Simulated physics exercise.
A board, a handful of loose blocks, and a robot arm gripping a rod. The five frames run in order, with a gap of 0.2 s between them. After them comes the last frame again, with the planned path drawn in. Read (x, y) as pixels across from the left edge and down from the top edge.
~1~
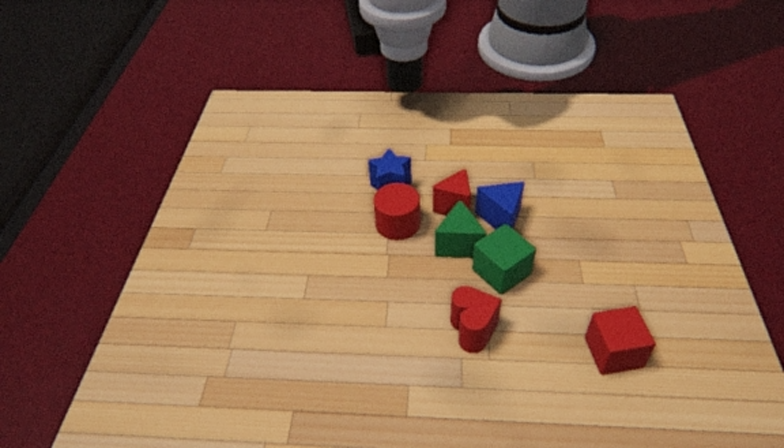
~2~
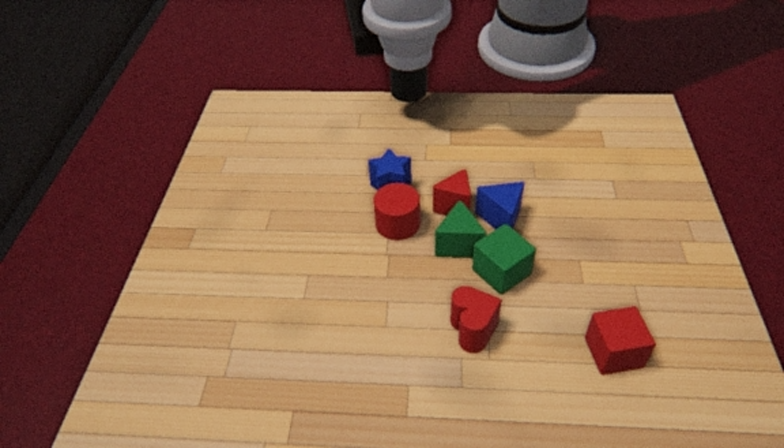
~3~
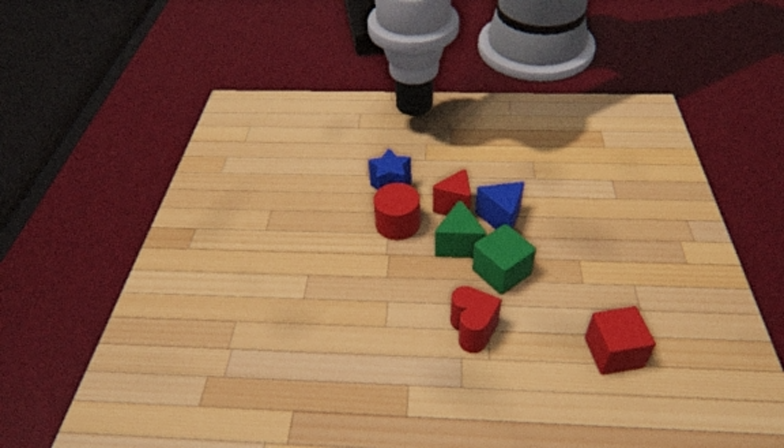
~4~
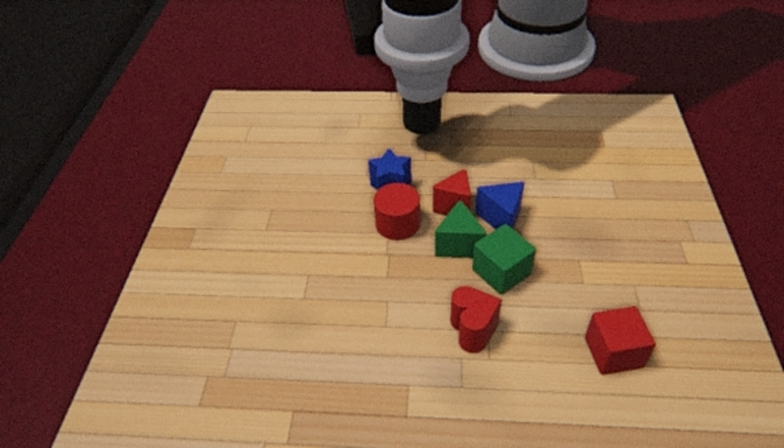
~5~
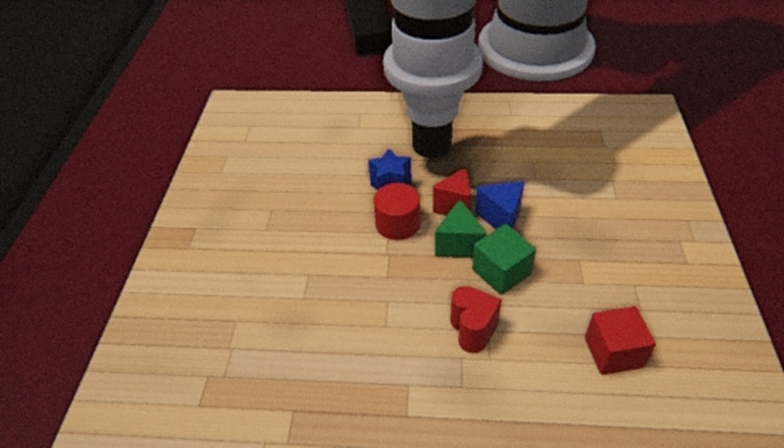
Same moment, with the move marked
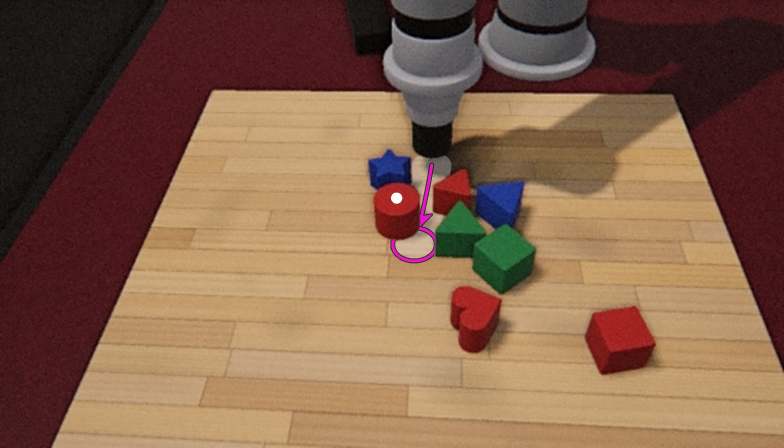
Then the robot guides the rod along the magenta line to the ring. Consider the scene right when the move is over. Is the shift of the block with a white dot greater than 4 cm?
Short answer: Yes.
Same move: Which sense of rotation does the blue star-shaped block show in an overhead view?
It is turned clockwise.
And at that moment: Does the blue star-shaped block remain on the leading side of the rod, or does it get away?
My prediction: No longer in front.
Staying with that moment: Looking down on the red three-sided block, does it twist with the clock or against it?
Looking from above, the answer is counterclockwise.
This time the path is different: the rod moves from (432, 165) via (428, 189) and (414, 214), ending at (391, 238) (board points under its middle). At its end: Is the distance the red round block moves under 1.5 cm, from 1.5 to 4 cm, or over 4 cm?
Above 4 cm.
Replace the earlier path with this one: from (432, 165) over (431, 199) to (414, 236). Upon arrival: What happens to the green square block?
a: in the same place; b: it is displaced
Choice a: In the same place.
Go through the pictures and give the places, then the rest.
The first frame shows rod's lower end (405, 83); blue star-shaped block (390, 162); red round block (397, 198); red three-sided block (456, 183); green three-sided block (461, 221).
The second frame shows rod (409, 92); blocks still.
The third frame shows rod (415, 105); blocks still.
The fourth frame shows rod (422, 123); blocks still.
The fifth frame shows rod (432, 146); blue star-shaped block (390, 162); red round block (397, 198); red three-sided block (456, 183); green three-sided block (461, 221).
Drawn move, from (432, 165) to (414, 244); the dot is on the red round block.
On the path given first. One third of the way, rod (427, 171); blue star-shaped block (384, 167), turned 30° clockwise.
Two thirds of the way, rod (421, 197); blue star-shaped block (383, 171), turned 55° clockwise; red round block (386, 212); red three-sided block (456, 191), turned 45° anticlockwise.
At the end, rod (414, 225); blue star-shaped block (383, 171), turned 55° clockwise; red round block (368, 229); red three-sided block (456, 191), turned 45° anticlockwise; green three-sided block still.
